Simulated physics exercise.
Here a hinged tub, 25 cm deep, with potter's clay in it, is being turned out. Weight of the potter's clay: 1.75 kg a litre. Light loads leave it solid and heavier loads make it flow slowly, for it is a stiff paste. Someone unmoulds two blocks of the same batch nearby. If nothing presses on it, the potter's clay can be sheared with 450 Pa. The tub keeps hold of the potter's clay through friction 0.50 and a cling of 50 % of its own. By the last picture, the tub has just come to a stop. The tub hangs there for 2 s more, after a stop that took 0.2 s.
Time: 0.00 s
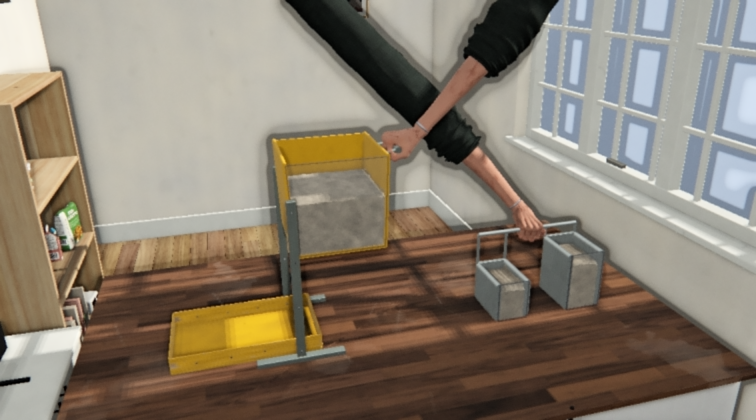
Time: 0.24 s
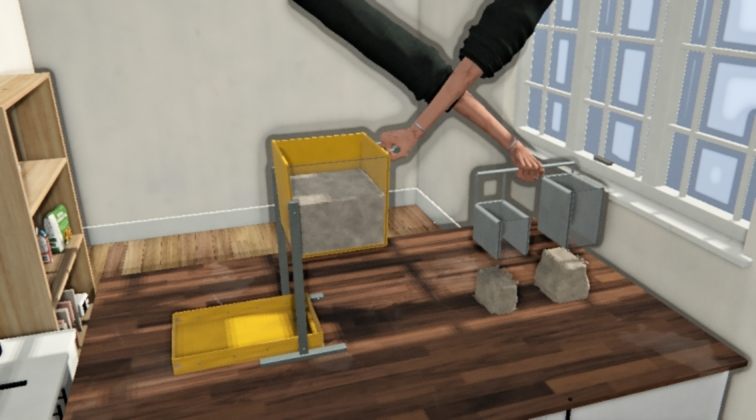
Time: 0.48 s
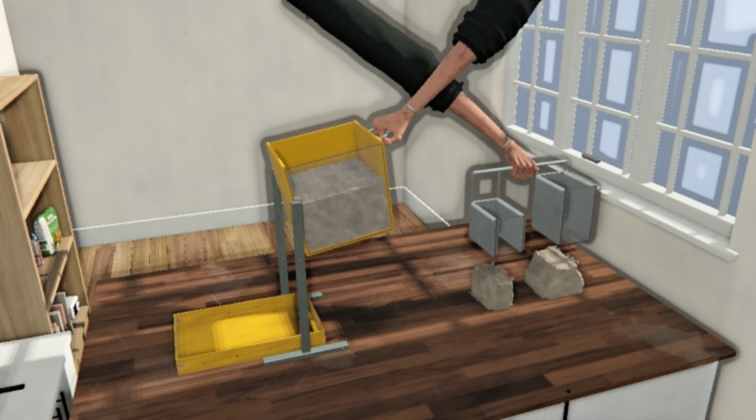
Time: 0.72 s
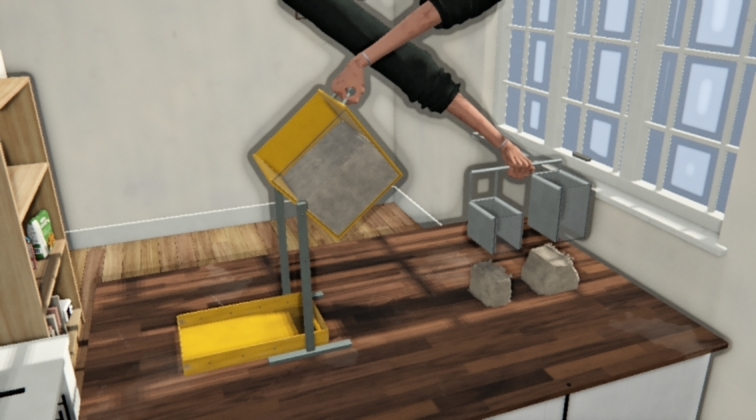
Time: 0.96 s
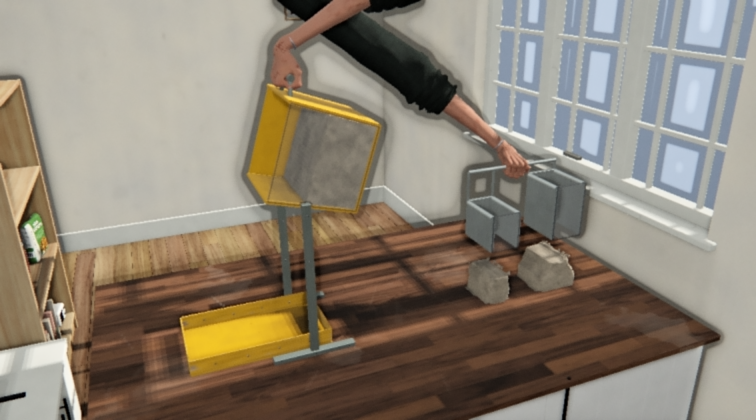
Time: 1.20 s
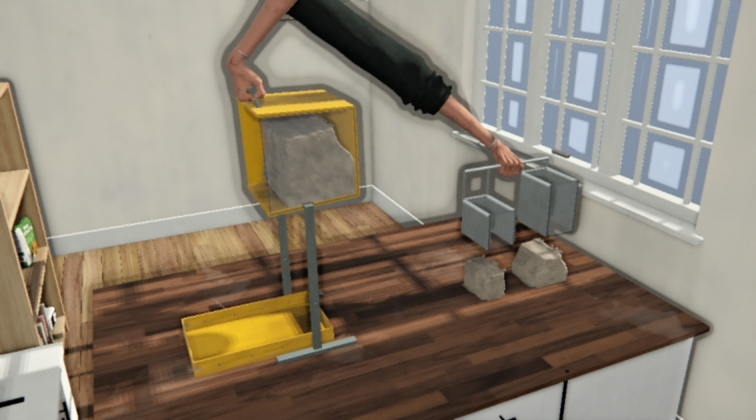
In a room with a wooden floor, a hand lifts a metal mould off two grey clay blocks at right, and the larger one slumps a little. Another hand then swings a yellow hinged tub of grey clay up and over leftward onto its side, above a shallow yellow tray.
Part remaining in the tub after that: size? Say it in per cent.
Close to 62 %.
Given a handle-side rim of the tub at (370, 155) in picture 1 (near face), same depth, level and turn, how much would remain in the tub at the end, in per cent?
Close to 80 per cent would still be in the tub.
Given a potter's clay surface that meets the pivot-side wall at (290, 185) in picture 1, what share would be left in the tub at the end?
I'd put it close to 50 in a hundred.
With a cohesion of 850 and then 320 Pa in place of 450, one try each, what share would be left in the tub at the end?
In that order: 60 %, 55 %.
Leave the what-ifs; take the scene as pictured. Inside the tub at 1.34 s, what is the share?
Close to 95 in a hundred.
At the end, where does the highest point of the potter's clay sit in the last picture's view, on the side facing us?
It ends up highest close to (333, 160).
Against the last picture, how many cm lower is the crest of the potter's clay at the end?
Roughly 9 cm.
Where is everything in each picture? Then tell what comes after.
Handle-side rim at (386, 156), tilt 0 degrees; highest point of the potter's clay at (296, 204); test blocks 9.9 cm, 15 cm high (left to right), in the first picture.
Handle-side rim at (386, 156), tilt 0 degrees; highest point of the potter's clay at (298, 204); test blocks 9.8 cm, 13 cm high (left to right), in the second picture.
Handle-side rim at (380, 143), tilt 9 degrees; highest point of the potter's clay at (379, 183); test blocks 9.8 cm, 11 cm high (left to right), in the third picture.
Handle-side rim at (344, 109), tilt 40 degrees; highest point of the potter's clay at (366, 143); test blocks 9.8 cm, 11 cm high (left to right), in the fourth picture.
Handle-side rim at (290, 104), tilt 72 degrees; highest point of the potter's clay at (329, 118); test blocks 9.8 cm, 11 cm high (left to right), in the fifth picture.
Handle-side rim at (259, 118), tilt 91 degrees; highest point of the potter's clay at (329, 129); test blocks 9.8 cm, 11 cm high (left to right), in the sixth picture.
By 1.34 s, the tub is at 91 degrees and holds 93 %.
By 1.51 s, the tub is at 91 degrees and holds 69 %.
By 1.68 s, the tub is at 91 degrees and holds 64 %.
By 1.85 s, the tub is at 91 degrees and holds 63 %.
By 3.20 s, at the end, the tub is at 91 degrees and holds 62 %.
